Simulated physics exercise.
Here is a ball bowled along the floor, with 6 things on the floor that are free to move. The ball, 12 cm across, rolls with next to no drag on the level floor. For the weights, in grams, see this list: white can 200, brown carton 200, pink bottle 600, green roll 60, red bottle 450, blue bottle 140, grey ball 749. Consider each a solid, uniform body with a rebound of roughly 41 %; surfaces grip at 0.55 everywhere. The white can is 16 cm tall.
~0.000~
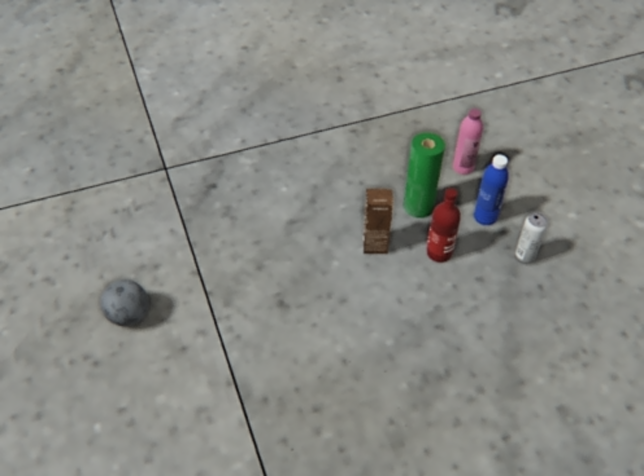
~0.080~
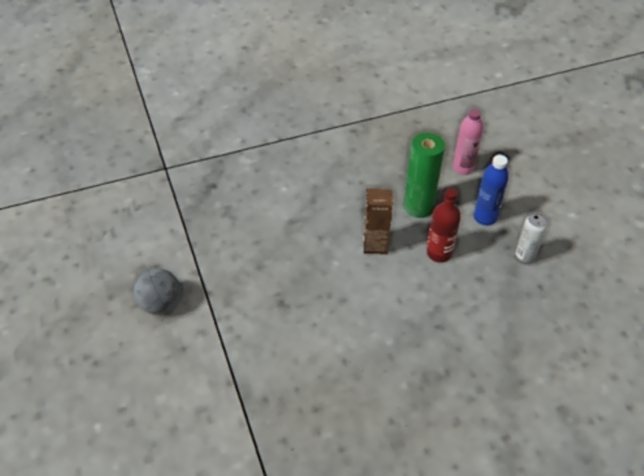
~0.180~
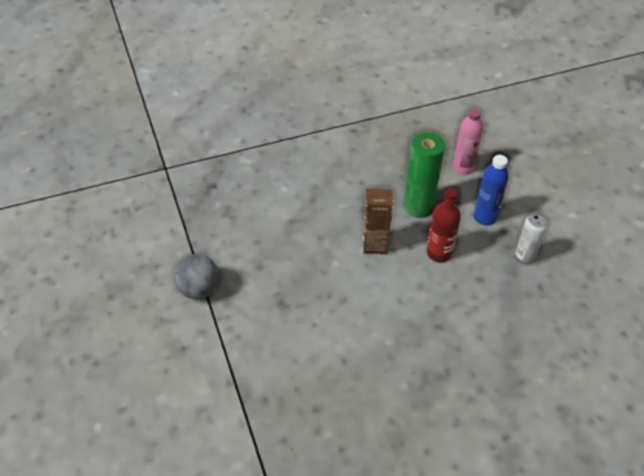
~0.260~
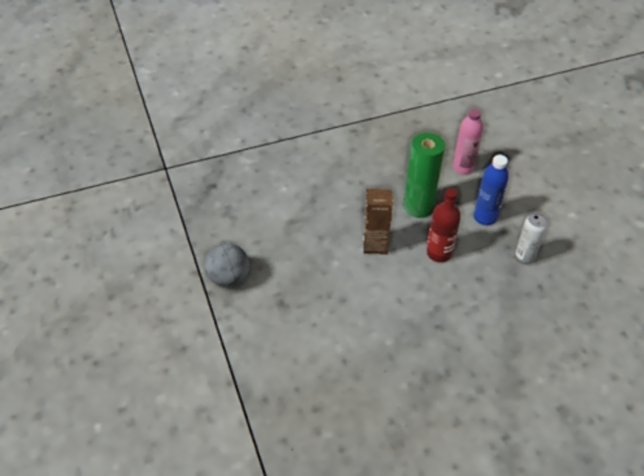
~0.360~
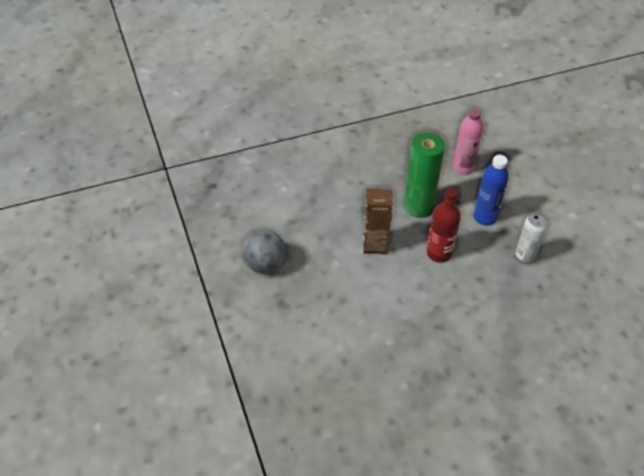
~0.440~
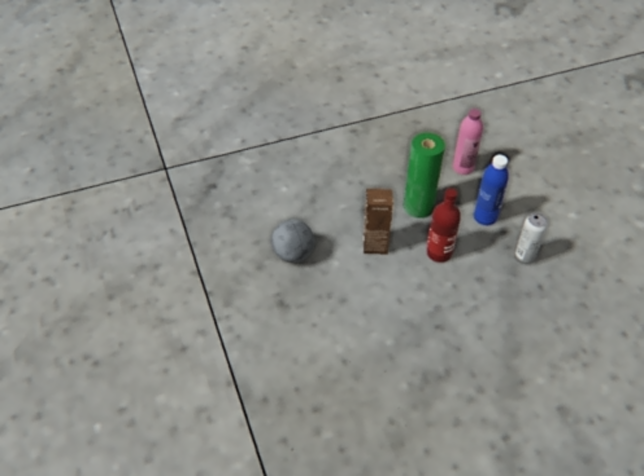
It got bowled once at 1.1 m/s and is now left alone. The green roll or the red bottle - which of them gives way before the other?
The first one.
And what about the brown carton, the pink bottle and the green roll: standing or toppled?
The brown carton tips over; the pink bottle stays upright; the green roll tips over.
After 0.74 s, ball has run 78 cm; grey ball near (380, 202); brown carton 19° off upright.
After 1.04 s, ball has run 100 cm; grey ball near (433, 168); green roll 25° off upright near (475, 167); brown carton on its side.
After 1.44 s, ball has run 108 cm; grey ball near (441, 145); green roll on its side near (508, 171); brown carton on its side; pink bottle 4° off upright.
After 2.84 s, ball has run 127 cm; grey ball near (429, 86); green roll on its side near (507, 168); brown carton on its side.
In the end (4.0 s), toppled on the floor, brown carton and green roll; the other 4 under 8 cm from the start. At the end, from the last picture's camera, green roll near (508, 169), red bottle near (445, 224). Green roll went at 1.12 s; red bottle was never lost.
